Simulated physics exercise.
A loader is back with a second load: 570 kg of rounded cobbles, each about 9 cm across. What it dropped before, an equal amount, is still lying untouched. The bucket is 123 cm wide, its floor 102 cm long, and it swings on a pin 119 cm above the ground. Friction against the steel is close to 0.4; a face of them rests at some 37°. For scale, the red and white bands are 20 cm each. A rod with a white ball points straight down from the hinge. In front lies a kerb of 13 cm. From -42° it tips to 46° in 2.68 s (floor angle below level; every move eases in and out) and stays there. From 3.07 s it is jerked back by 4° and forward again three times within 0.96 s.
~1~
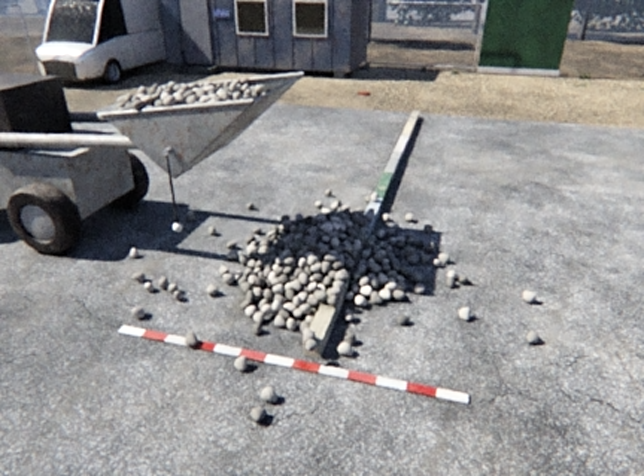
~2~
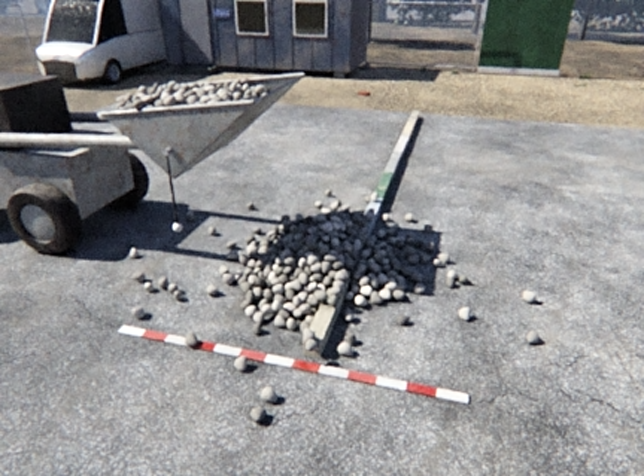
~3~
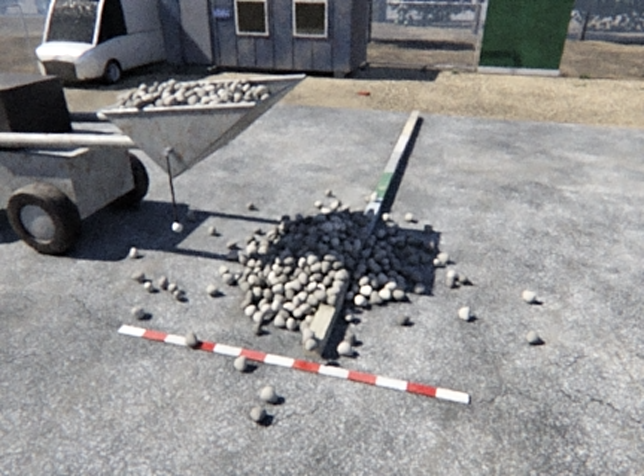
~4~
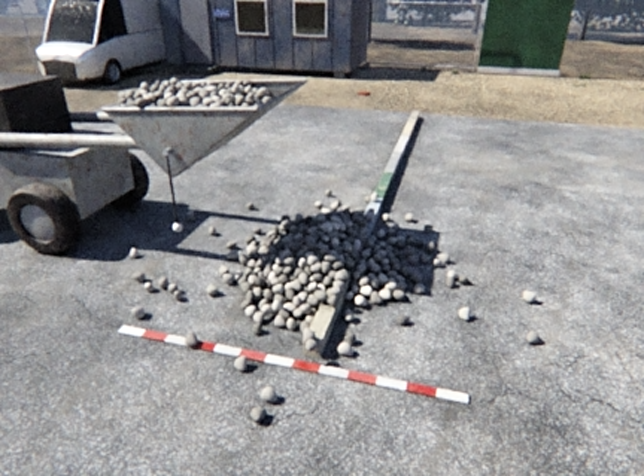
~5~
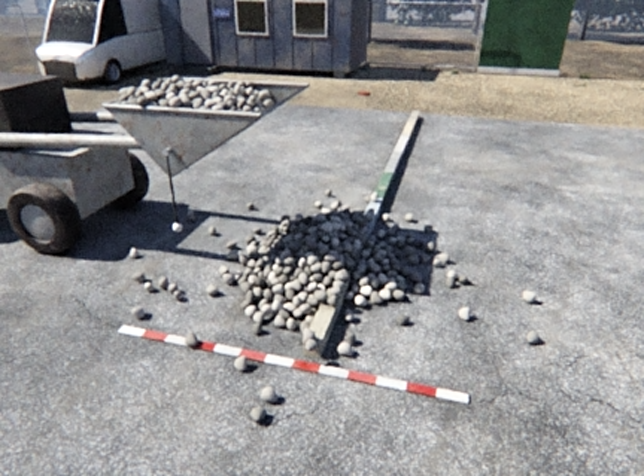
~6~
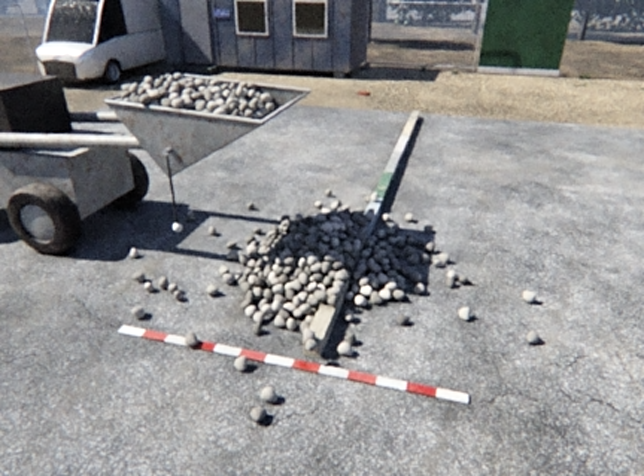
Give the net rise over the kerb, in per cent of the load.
Roughly 5 per cent of a load more.
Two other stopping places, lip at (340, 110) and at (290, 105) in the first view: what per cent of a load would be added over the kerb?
About 80 and 30 per cent.
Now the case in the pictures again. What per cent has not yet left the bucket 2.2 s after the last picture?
It holds some 5 per cent.
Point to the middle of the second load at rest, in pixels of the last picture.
Around (285, 239).
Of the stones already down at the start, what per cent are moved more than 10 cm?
Roughly 15 per cent of them.
Then, 1.4 s after the last picture the floor is at 32°; in per cent of one load, 82 in the bucket, 105 on this side of the kerb, 14 over the kerb; the foremost stones are at (470, 286).
Then, 2.2 s after the last picture the floor is at 46°; in per cent of one load, 5 in the bucket, 179 on this side of the kerb, 18 over the kerb; the foremost stones are at (470, 286).
Then, 3.9 s after the last picture the floor is at 46°; in per cent of one load, 0 in the bucket, 182 on this side of the kerb, 19 over the kerb; the foremost stones are at (473, 293).
Then, 6.6 s after the last picture the floor is at 46°; in per cent of one load, 0 in the bucket, 182 on this side of the kerb, 19 over the kerb; the foremost stones are at (473, 293). Net gain over the kerb, 5.
